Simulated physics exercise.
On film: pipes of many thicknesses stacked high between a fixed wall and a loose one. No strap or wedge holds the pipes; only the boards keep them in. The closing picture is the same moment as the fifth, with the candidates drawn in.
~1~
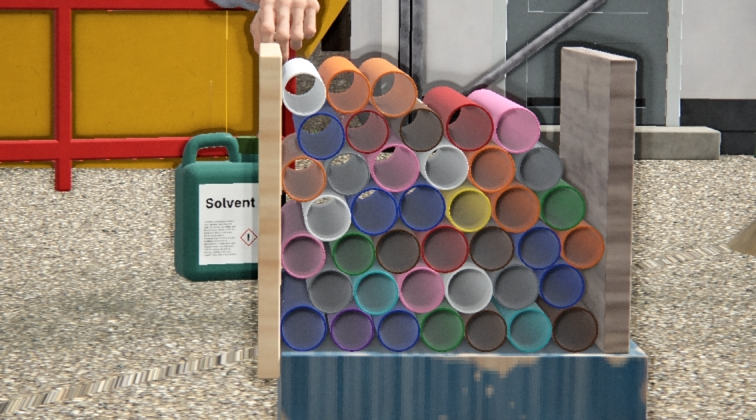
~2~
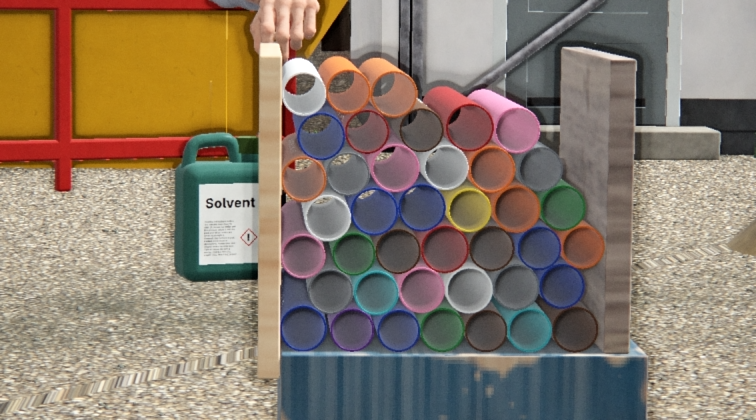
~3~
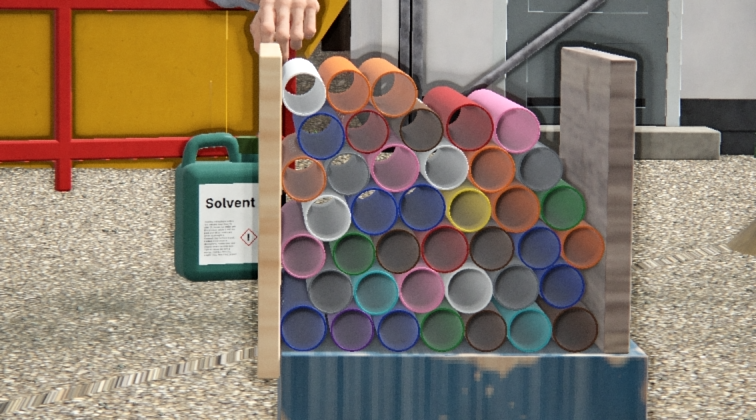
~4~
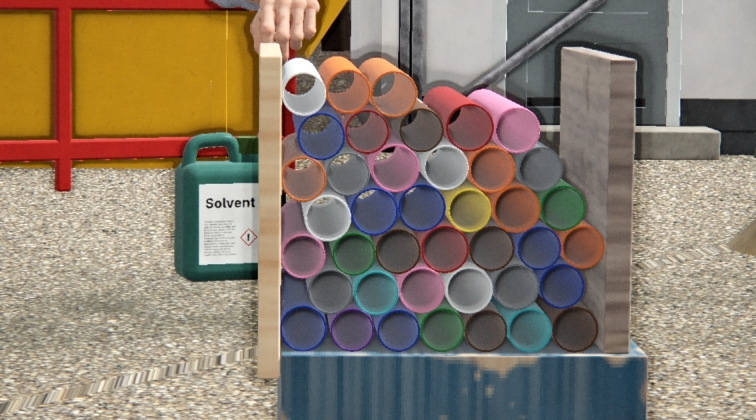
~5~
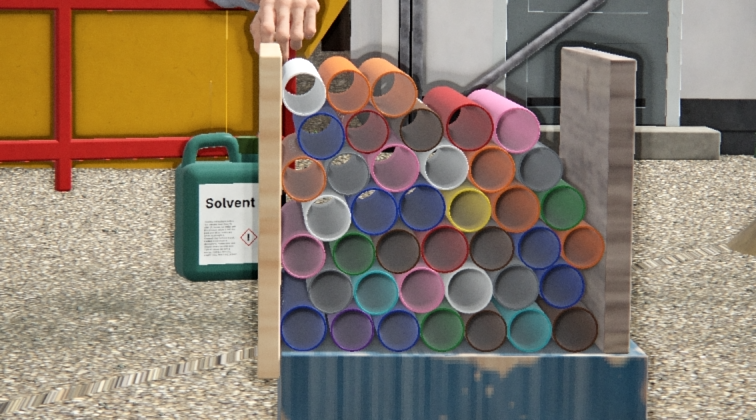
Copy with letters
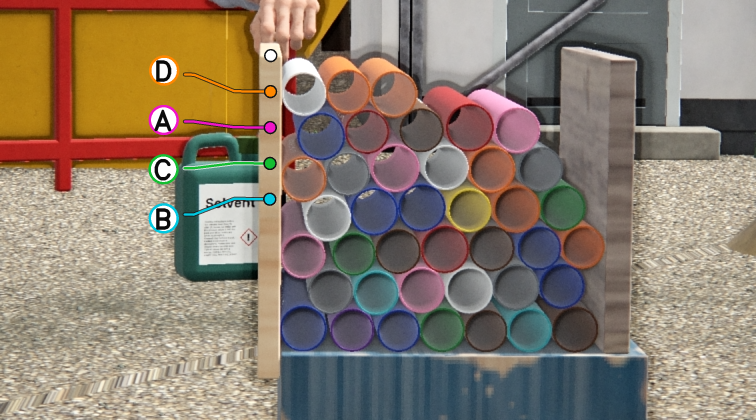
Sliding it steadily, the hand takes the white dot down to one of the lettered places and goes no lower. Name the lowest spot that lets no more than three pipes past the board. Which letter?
The answer is mark B.
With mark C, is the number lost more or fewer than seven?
It loses fewer than seven.
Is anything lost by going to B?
At B: Yes.
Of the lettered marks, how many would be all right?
Four of the four.
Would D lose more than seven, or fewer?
Fewer than seven.
On the marked copy, A at (270, 128); B at (270, 199); C at (270, 164); D at (270, 92); the white dot at (271, 56).
Following B. Soon after the start, top of the board (282, 122).
Later, top of the board (281, 197).
In the end, top of the board (281, 198), one out over the board.
As for the rest, A none out over the board; C one out over the board; D none out over the board.
